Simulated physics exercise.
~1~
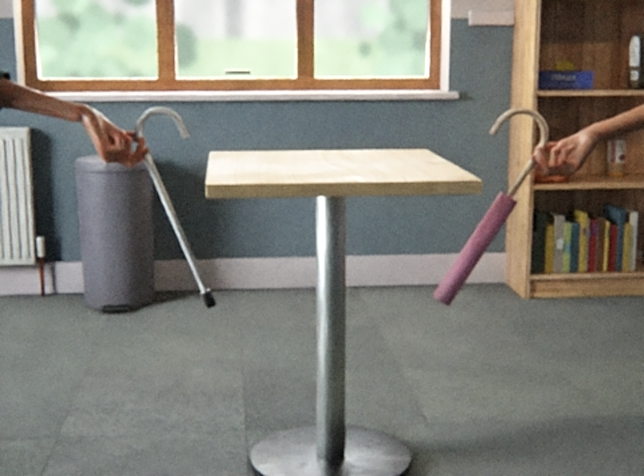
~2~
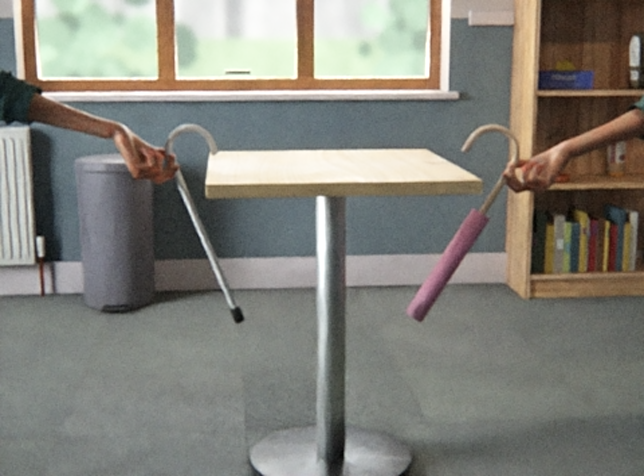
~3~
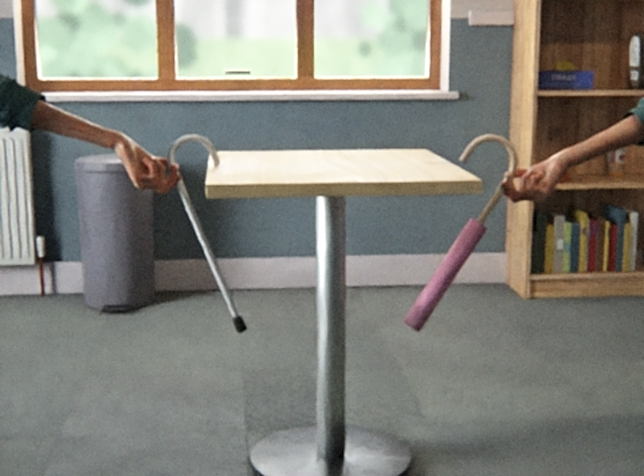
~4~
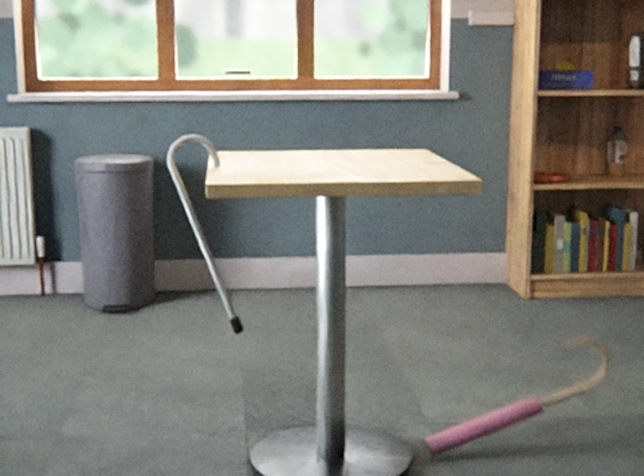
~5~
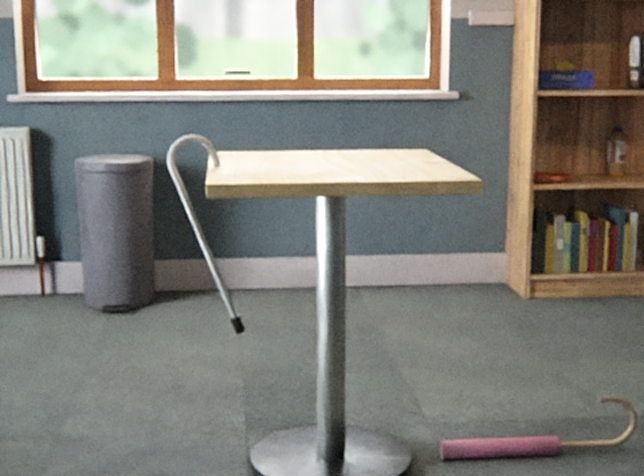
The footage shows two hands bringing a white cane and a pink umbrella to opposite edges of a table, then letting go. The cane stays hooked on the left edge, while the umbrella drops on the right and ends up lying on the floor.
